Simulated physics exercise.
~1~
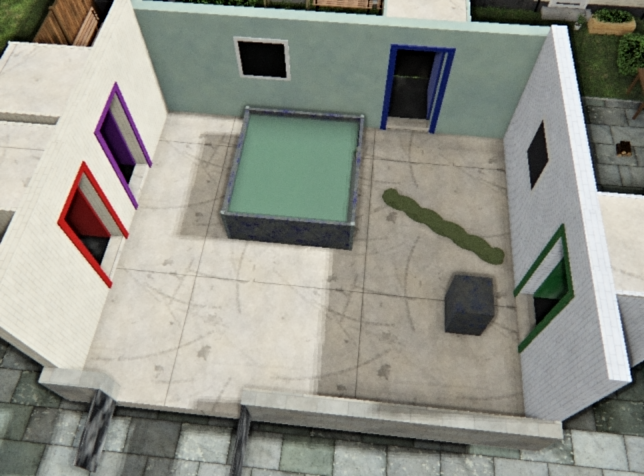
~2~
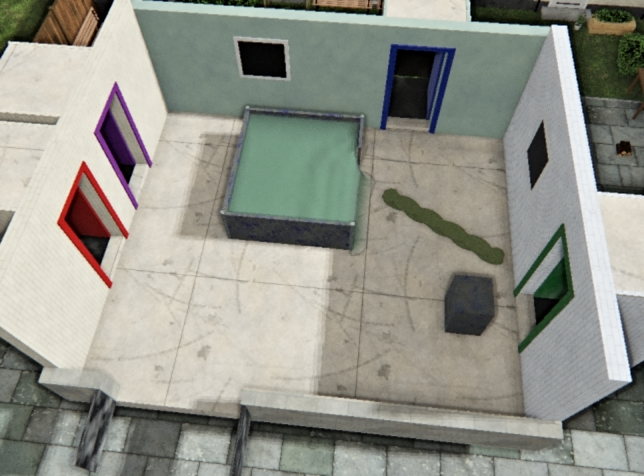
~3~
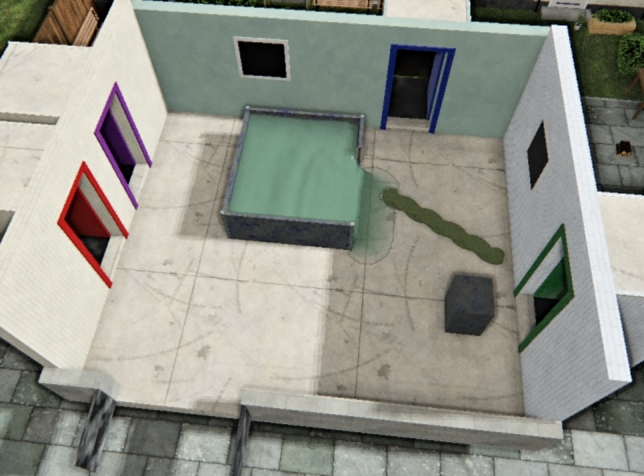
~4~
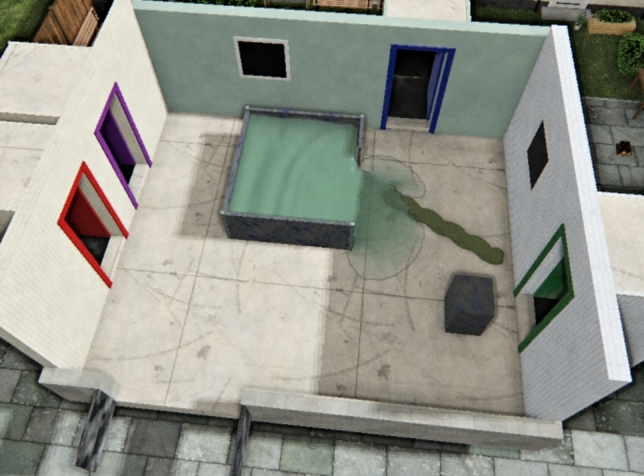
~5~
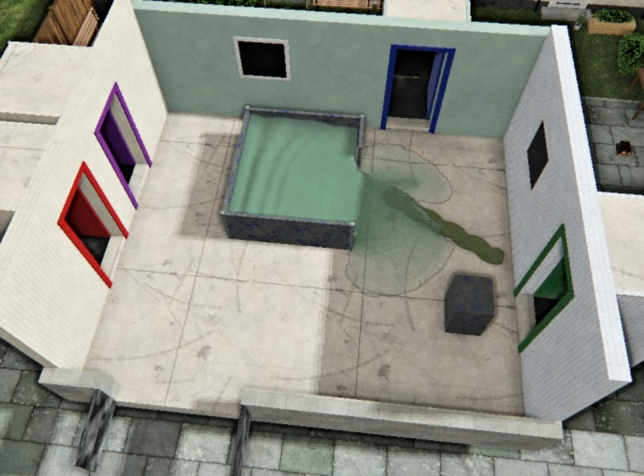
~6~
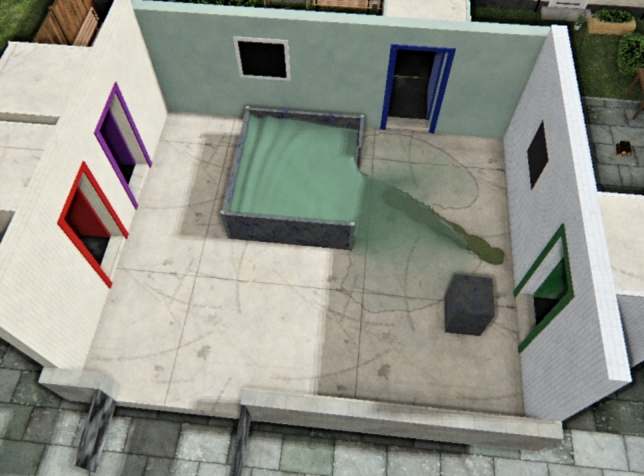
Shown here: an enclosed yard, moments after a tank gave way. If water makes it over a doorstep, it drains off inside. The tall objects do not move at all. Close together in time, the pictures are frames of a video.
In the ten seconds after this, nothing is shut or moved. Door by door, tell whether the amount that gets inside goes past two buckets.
At the end, purple door: Two buckets at most. Green door: Above two buckets. Red door: Two buckets at most. Blue door: Above two buckets.
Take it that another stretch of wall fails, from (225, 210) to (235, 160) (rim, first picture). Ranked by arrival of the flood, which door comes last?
I'd name the door marked green.
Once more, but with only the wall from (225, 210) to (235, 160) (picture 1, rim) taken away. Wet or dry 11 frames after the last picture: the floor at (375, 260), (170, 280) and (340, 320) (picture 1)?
Unwetted, submerged, unwetted.
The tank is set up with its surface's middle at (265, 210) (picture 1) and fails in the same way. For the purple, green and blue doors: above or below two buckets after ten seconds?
Result: Purple door stays inside the limit, green door tops the limit, blue door stays inside the limit.
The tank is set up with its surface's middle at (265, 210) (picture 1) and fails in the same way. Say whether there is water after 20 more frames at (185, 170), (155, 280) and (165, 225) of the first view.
Points in turn: Not reached; not reached; not reached.
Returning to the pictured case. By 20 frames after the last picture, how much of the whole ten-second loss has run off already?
I'd put it at 45 per cent.
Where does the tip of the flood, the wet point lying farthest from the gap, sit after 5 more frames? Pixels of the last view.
Pixel estimate: (515, 383).
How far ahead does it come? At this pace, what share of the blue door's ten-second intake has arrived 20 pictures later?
Some 5 per cent.
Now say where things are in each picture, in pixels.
The first frame shows the tank at (297, 165) is whole and still.
In the second frame, water pours out at (353, 202) and has run to (352, 253).
In the third frame, the front is at (368, 260), out from the gap at (353, 203).
In the fourth frame, the front is at (408, 261), out from the gap at (353, 203).
In the fifth frame, water pours out at (353, 204) and has run to (450, 245).
In the sixth frame, water pours out at (353, 203) and has run to (477, 259).
A moment on, water covers 30 % of the floor; the purple door not reached, the green door under two buckets in, the red door not reached, the blue door wet at the sill, nothing in.
Next, water covers 40 % of the floor; the purple door not reached, the green door far over two buckets in, the red door not reached, the blue door wet at the sill, nothing in.
Then, water covers 50 % of the floor; the purple door not reached, the green door far over two buckets in, the red door not reached, the blue door under two buckets in.
Later, water covers 85 % of the floor; the purple door not reached, the green door far over two buckets in, the red door wet at the sill, nothing in, the blue door over two buckets in.
In the end, water covers 95 % of the floor; the purple door under two buckets in, the green door far over two buckets in, the red door wet at the sill, nothing in, the blue door over two buckets in.
